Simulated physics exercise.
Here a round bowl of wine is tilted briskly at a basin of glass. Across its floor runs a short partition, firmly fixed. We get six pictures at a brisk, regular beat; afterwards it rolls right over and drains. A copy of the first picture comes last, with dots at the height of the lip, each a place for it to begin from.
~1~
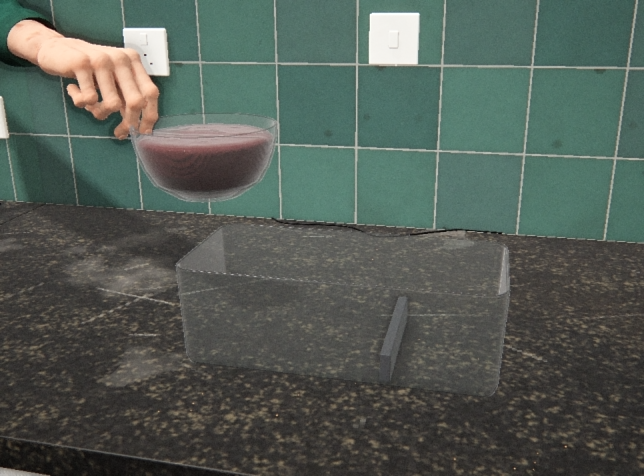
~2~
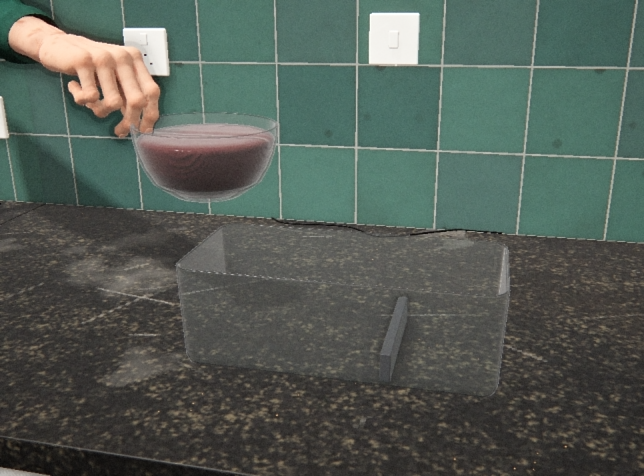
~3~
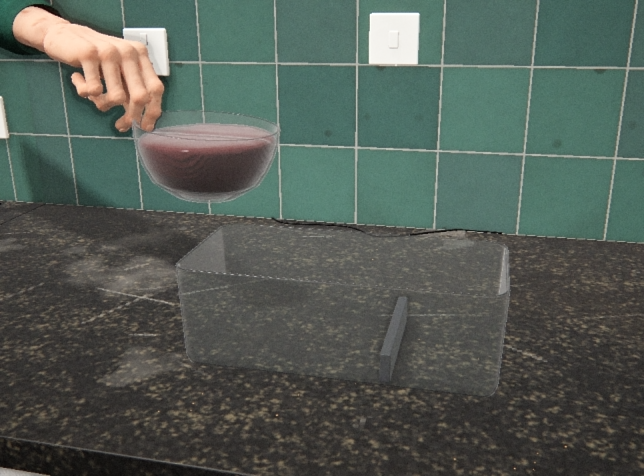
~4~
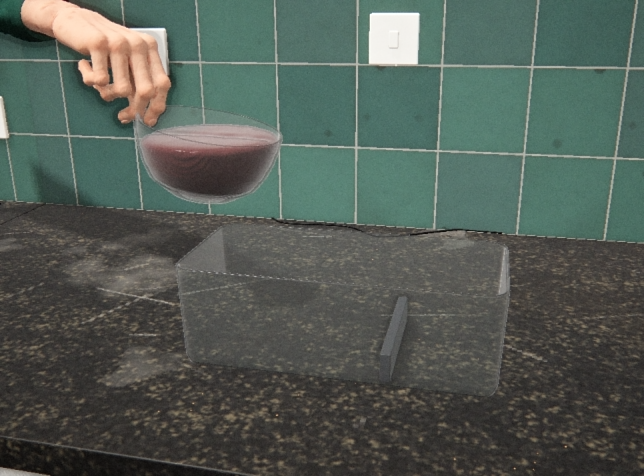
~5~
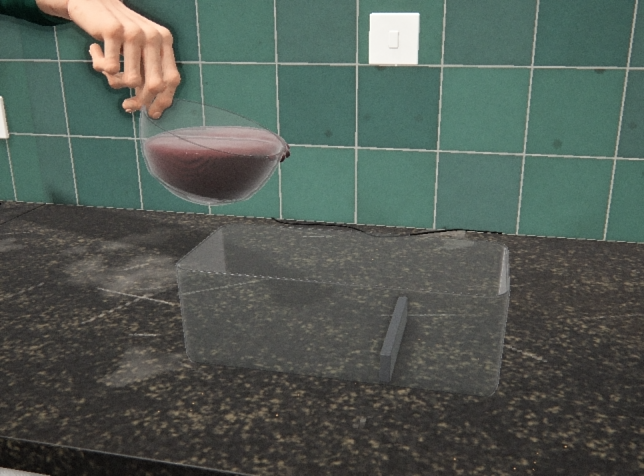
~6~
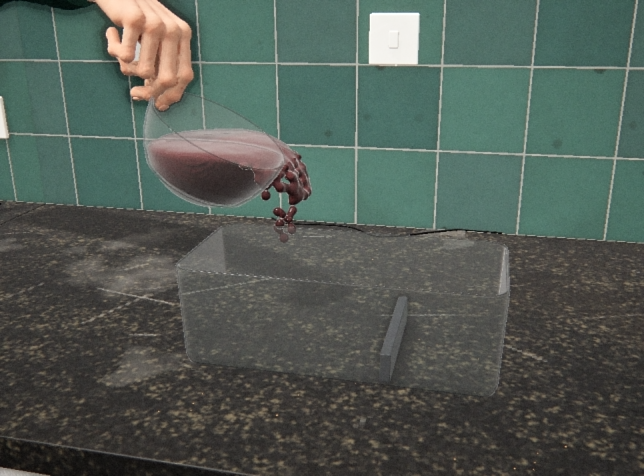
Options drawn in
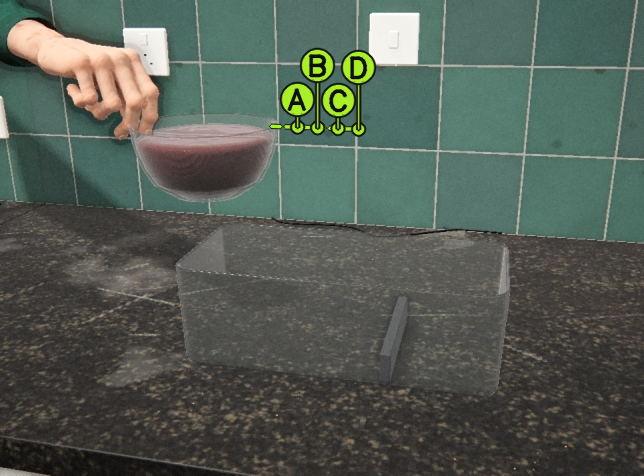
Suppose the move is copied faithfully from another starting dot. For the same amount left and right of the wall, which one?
Choose C.
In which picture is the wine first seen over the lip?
Picture 5.
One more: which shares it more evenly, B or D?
The answer is D.
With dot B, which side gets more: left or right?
The left one.
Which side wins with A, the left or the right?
More ends on the left.
On the marked copy, A at (297, 127); B at (317, 127); C at (338, 128); D at (358, 129).
If A is chosen, about 93 % ends left of the wall and 7 % right of it.
If B is chosen, about 74 % ends left of the wall and 26 % right of it.
If C is chosen, about 50 % ends left of the wall and 50 % right of it.
If D is chosen, about 39 % ends left of the wall and 60 % right of it.
